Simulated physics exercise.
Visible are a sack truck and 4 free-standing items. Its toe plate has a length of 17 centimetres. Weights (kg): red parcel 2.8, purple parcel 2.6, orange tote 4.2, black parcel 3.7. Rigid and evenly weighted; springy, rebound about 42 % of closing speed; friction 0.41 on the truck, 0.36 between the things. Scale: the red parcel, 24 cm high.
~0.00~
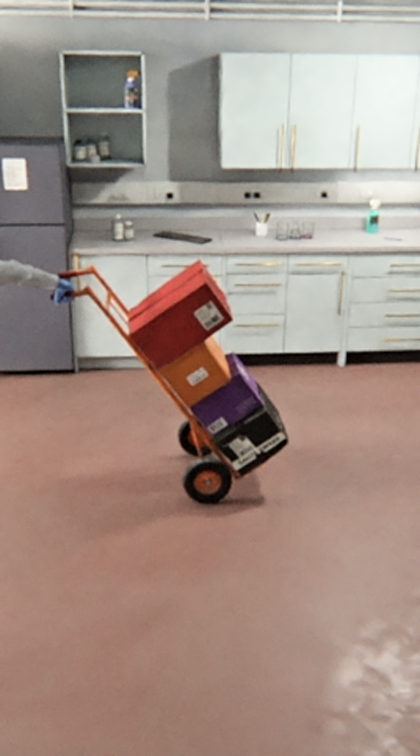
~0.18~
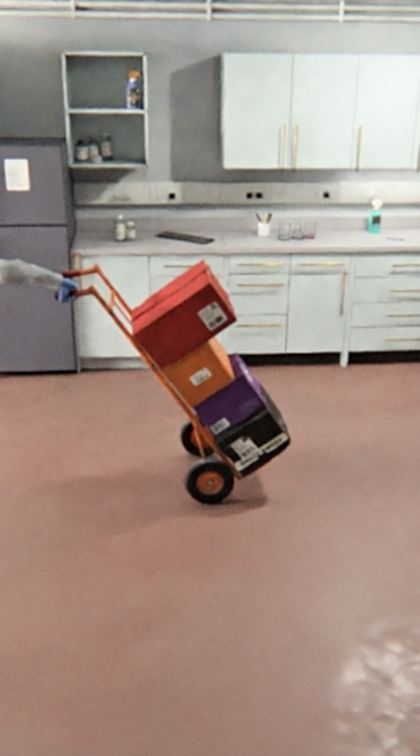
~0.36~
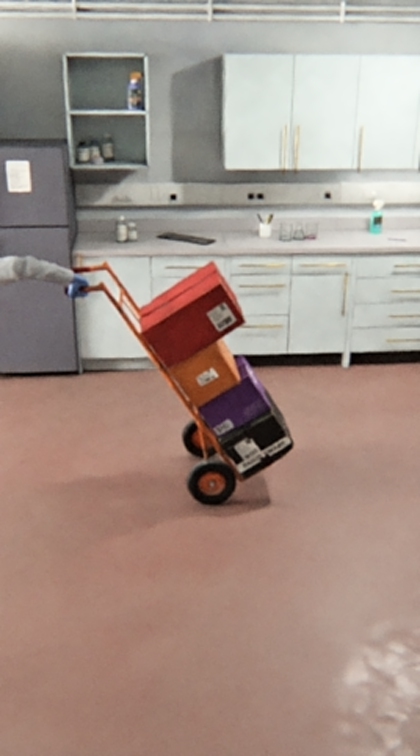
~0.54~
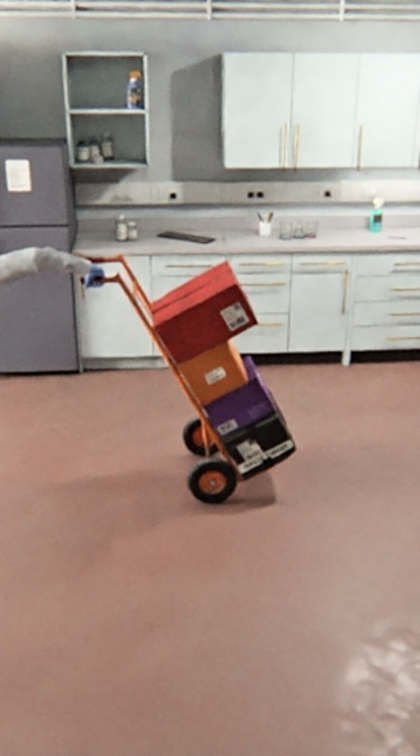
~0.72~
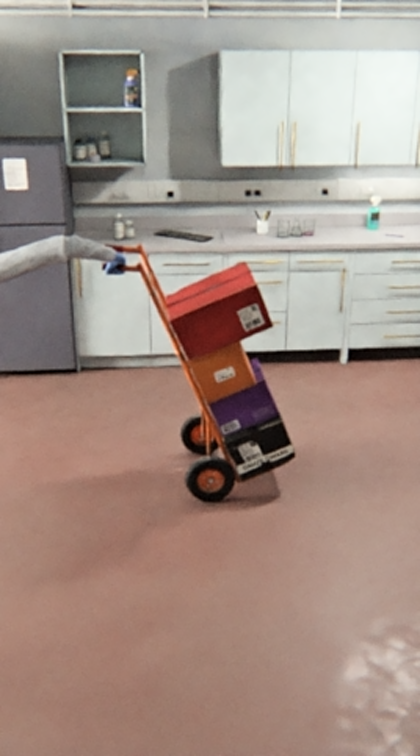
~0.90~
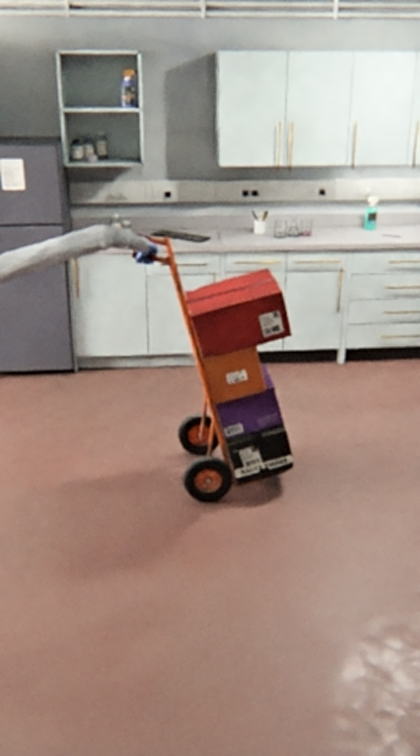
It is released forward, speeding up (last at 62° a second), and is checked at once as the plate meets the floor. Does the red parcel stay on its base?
My guess is it loses its balance.
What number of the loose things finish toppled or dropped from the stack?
Tally: 1.
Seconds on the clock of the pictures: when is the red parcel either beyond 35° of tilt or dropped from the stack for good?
Around 1.7 s on the clock.
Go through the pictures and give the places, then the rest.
In the first picture, truck 35° back; red parcel (179, 314); purple parcel (223, 394).
In the second picture, truck 34° back; black parcel (250, 427); purple parcel (226, 394).
In the third picture, truck 32° back; orange tote (202, 362); black parcel (253, 429).
In the fourth picture, truck 28° back; purple parcel (235, 396); orange tote (210, 361).
In the fifth picture, truck 22° back; black parcel (256, 433); purple parcel (240, 397).
In the sixth picture, truck 14° back; red parcel (236, 313); orange tote (231, 362).
Around 1.40 s, truck upright; red parcel tipped 11° against what carries it near (306, 325); orange tote tipped 8° against what carries it; purple parcel tipped 8° against what carries it.
Around 1.90 s, truck upright; red parcel now dropped from the stack; orange tote shifted 6 cm; purple parcel shifted 2 cm.
Finally (3.2 s), dropped from the stack and tipped over, red parcel; not toppled but over 10 cm from the start, orange tote; the other 2 still in place (within 10 cm). Final places as that camera would see them, red parcel near (335, 434).
